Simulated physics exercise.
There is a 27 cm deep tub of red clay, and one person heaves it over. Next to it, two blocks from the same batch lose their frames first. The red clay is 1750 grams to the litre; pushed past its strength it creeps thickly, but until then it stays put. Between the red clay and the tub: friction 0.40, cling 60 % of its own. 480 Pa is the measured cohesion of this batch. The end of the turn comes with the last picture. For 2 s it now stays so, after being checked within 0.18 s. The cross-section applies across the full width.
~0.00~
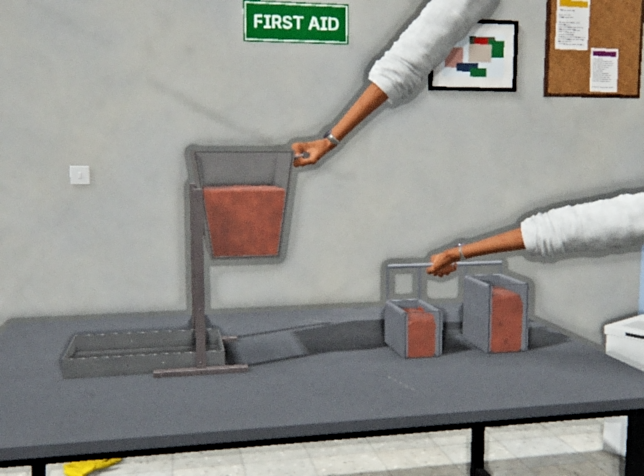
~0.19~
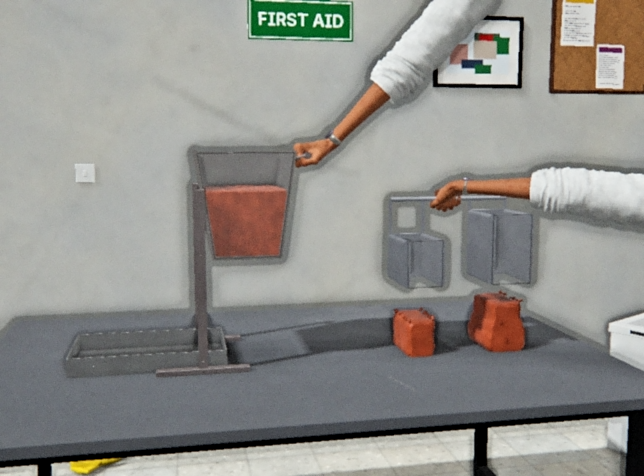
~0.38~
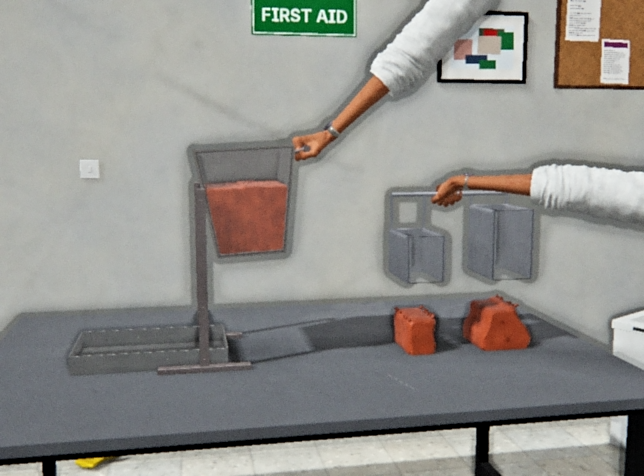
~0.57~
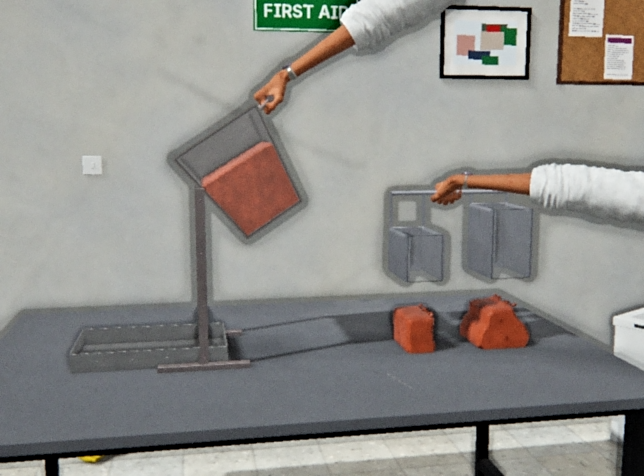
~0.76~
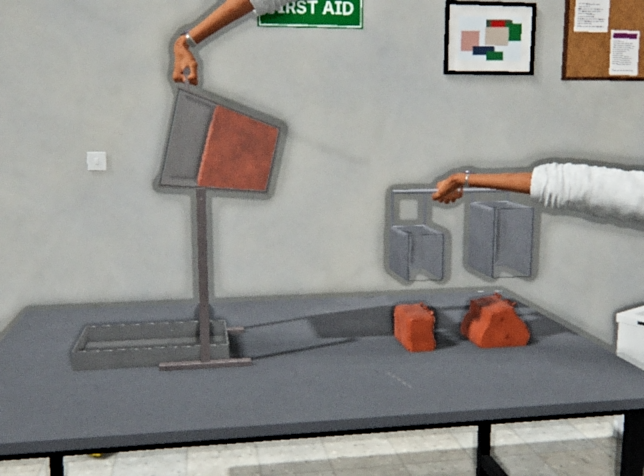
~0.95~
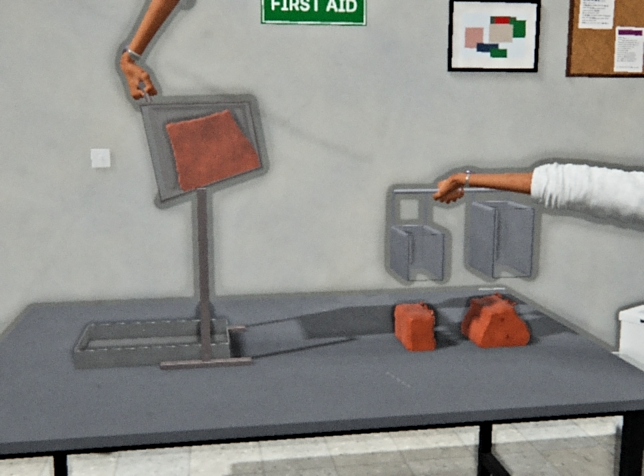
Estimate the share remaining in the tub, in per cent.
Roughly 43 per cent remains in the tub.
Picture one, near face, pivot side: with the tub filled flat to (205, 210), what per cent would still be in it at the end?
Then about 55 %.
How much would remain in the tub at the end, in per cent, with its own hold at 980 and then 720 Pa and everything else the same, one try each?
In order: Around 40 % and around 35 %.
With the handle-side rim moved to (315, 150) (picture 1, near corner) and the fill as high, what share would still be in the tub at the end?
It would be near 30 %.
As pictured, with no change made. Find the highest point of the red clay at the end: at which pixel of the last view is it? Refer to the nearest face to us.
Around (225, 153).
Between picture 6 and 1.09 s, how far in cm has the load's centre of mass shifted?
About 7 cm.
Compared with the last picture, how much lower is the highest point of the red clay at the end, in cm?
11 cm.
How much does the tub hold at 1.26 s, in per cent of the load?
About 55 %.
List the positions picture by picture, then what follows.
The first frame shows handle-side rim at (291, 151), tilt 0 degrees; crest of the red clay at (213, 190); block heights 11 cm, 16 cm (left to right).
The second frame shows handle-side rim at (293, 152), tilt 0 degrees; crest of the red clay at (215, 191); block heights 10 cm, 14 cm (left to right).
The third frame shows handle-side rim at (291, 146), tilt 3 degrees; crest of the red clay at (281, 186); block heights 10 cm, 12 cm (left to right).
The fourth frame shows handle-side rim at (254, 105), tilt 33 degrees; crest of the red clay at (268, 145); block heights 10 cm, 12 cm (left to right).
The fifth frame shows handle-side rim at (178, 89), tilt 77 degrees; crest of the red clay at (217, 108); block heights 10 cm, 12 cm (left to right).
The sixth frame shows handle-side rim at (140, 107), tilt 100 degrees; crest of the red clay at (224, 111); block heights 10 cm, 12 cm (left to right).
After 1.09 s, the tub is at 100 degrees and holds 87 %.
After 1.26 s, the tub is at 100 degrees and holds 55 %.
After 1.43 s, the tub is at 100 degrees and holds 43 %.
After 1.60 s, the tub is at 100 degrees and holds 43 %.
After 2.95 s, the tub is at 100 degrees and holds 43 %.
